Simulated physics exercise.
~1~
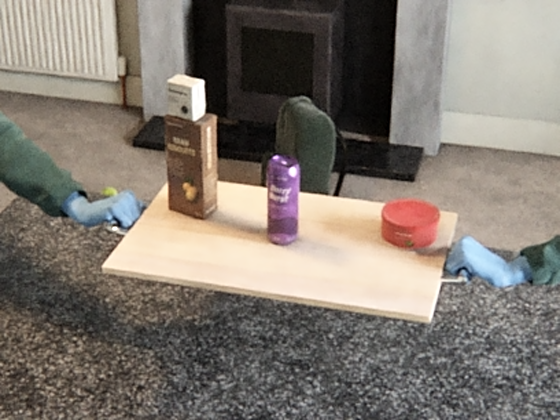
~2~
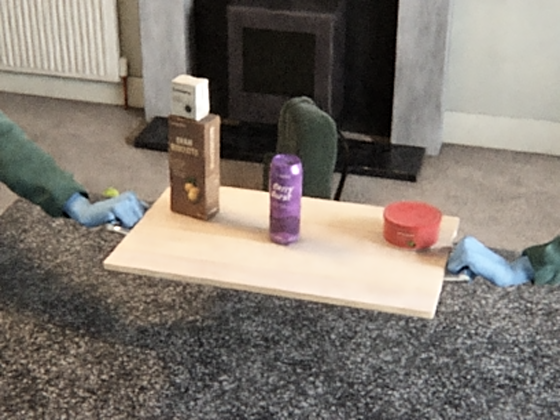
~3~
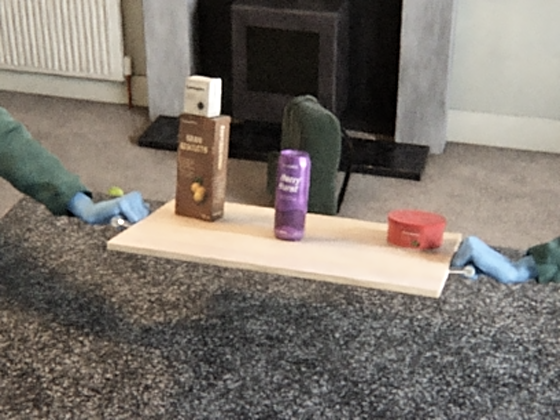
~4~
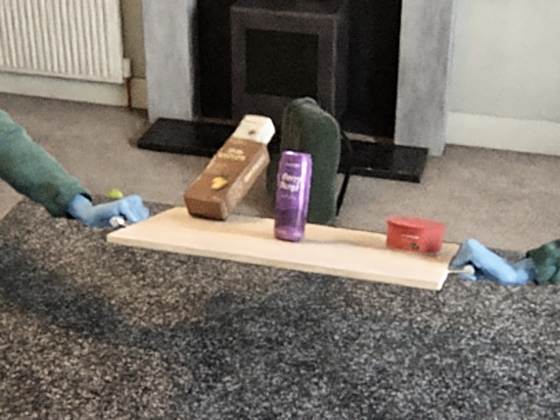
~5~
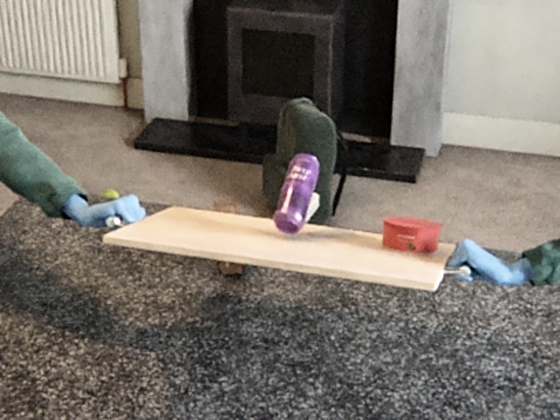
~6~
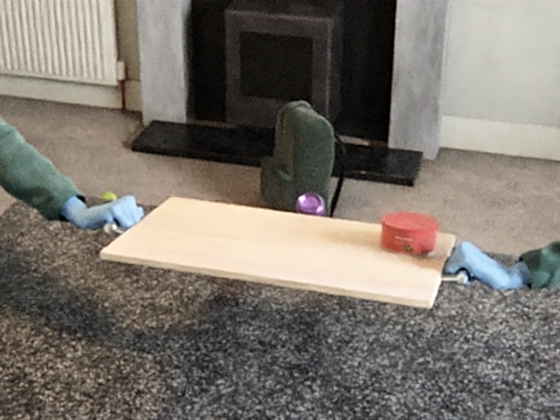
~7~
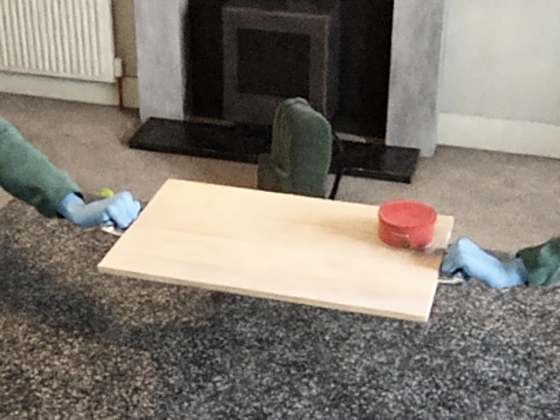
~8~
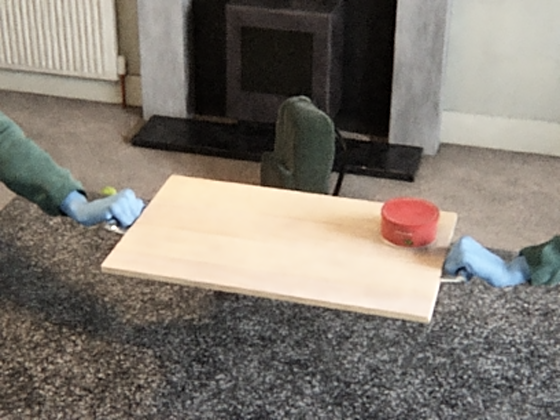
A rimless wooden tray, held at both ends by blue-gloved hands, starts out nearly level with a brown carton topped by a small white one, a purple can and a red tub on it. The hands tip it towards the far side, and the stacked cartons begin to lean. Both cartons topple away from the viewer and drop over the far edge. The purple can then tips over and follows them off the back. As the hands bring the tray level again, only the red tub remains, still near the right end.
